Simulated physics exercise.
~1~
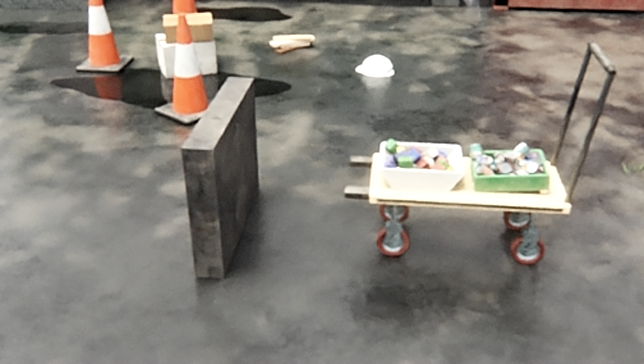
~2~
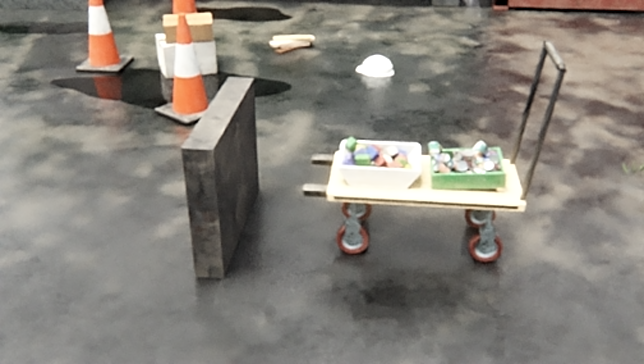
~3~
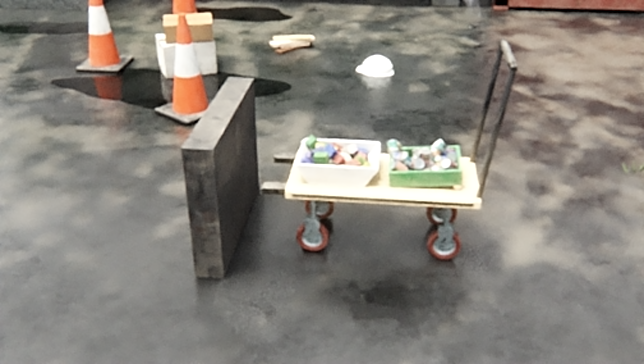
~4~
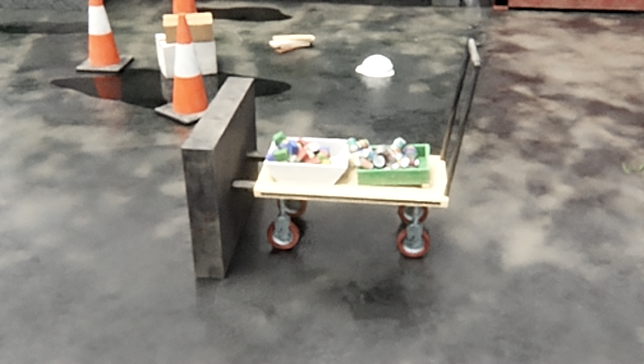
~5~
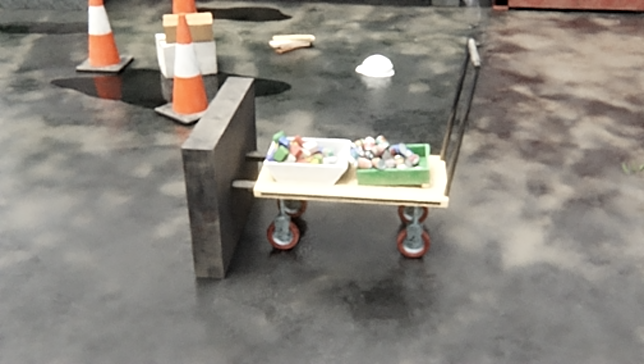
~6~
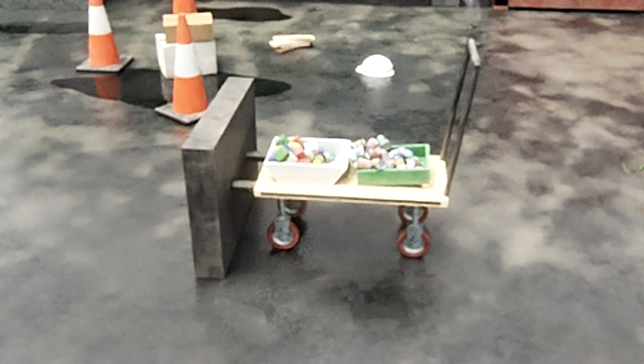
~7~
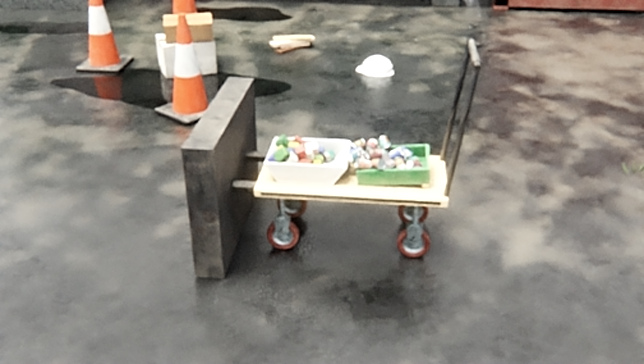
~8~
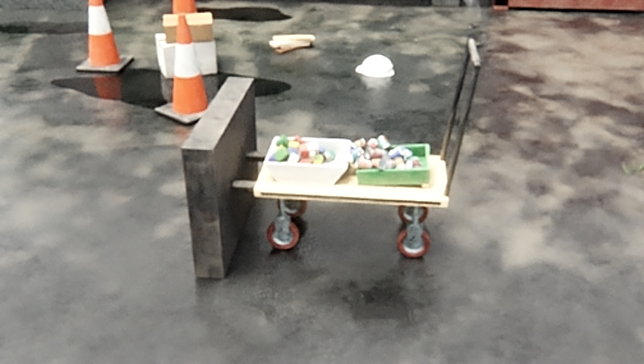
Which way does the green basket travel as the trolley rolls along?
The green basket travels to the left, riding on the trolley until it stops at the wall.
